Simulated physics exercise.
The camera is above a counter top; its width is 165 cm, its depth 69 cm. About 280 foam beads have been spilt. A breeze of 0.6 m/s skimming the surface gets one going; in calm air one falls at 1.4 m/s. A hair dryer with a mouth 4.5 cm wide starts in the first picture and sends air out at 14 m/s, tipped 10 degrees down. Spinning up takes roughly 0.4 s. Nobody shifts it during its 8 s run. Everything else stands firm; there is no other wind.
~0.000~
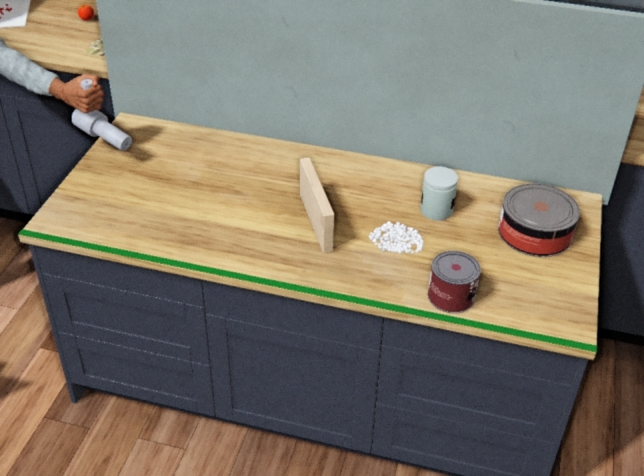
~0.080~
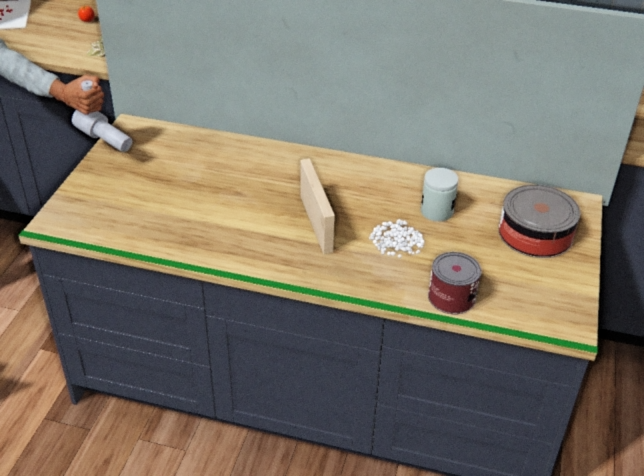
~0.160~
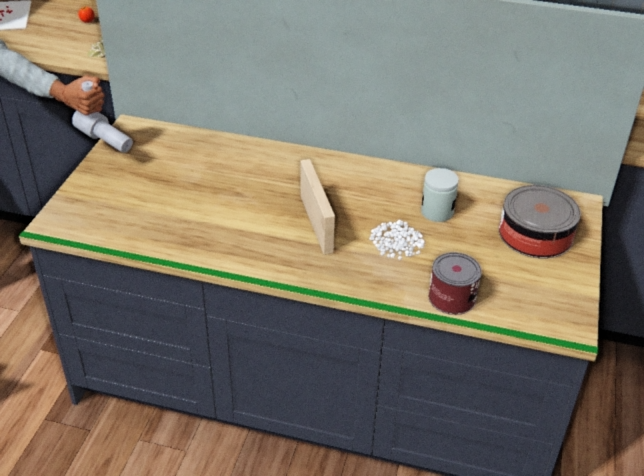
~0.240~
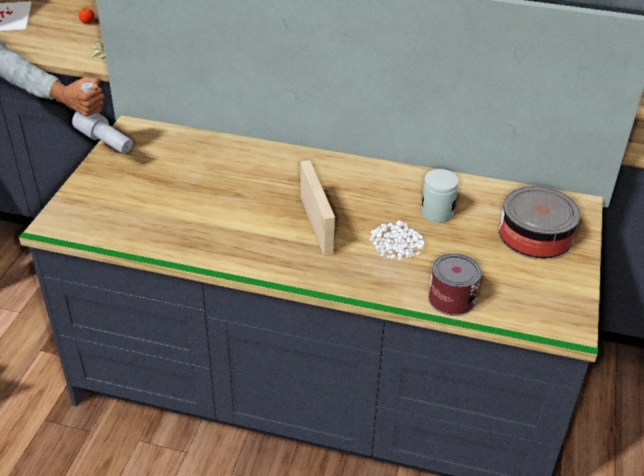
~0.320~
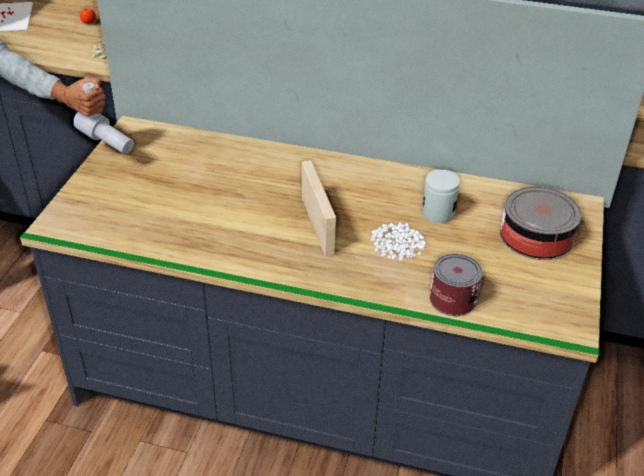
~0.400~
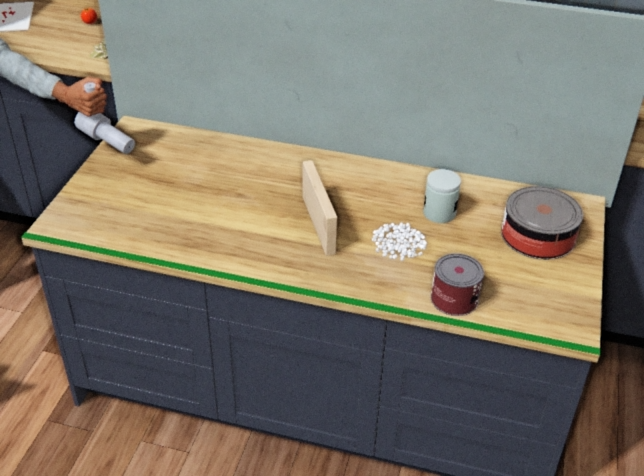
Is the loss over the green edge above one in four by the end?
More than a quarter over the green edge: No.
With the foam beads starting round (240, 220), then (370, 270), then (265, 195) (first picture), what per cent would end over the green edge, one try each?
In turn about 100 %, 60 %, 5 %.
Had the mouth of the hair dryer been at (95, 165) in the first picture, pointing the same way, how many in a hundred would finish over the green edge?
In that case some 0 per cent.
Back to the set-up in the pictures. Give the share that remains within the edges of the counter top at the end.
Some 100 per cent.
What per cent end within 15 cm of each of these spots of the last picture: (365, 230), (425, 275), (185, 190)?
In turn about 80 %, 50 %, 0 %.
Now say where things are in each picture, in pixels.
The middle of the foam beads is near (397, 240), none has stirred yet and the mouth of the hair dryer is at (126, 144), in the first picture.
The middle of the foam beads is near (397, 240), none has stirred yet and the green edge is centred on (289, 291), in the second picture.
The middle of the foam beads is near (398, 241), none has stirred yet, the top of a jar is at (442, 178) and the top of a board is at (317, 187), in the third picture.
The middle of the foam beads is near (398, 242) and none has stirred yet, in the fourth picture.
The middle of the foam beads is near (399, 242) and about 1 % have left their places, in the fifth picture.
The middle of the foam beads is near (400, 242) and about 1 % have left their places, in the sixth picture.
After 1.6 s, 0 % are over the green edge; the middle of those still in play is near (400, 242); 31 % have settled or left.
After 2.6 s, 0 % are over the green edge; the middle of those still in play is near (400, 242); 36 % have settled or left.
After 4.4 s, 0 % are over the green edge; the middle of those still in play is near (398, 240); 44 % have settled or left.
After 8.0 s, at the end, 0 % are over the green edge; the middle of those still in play is near (398, 240).
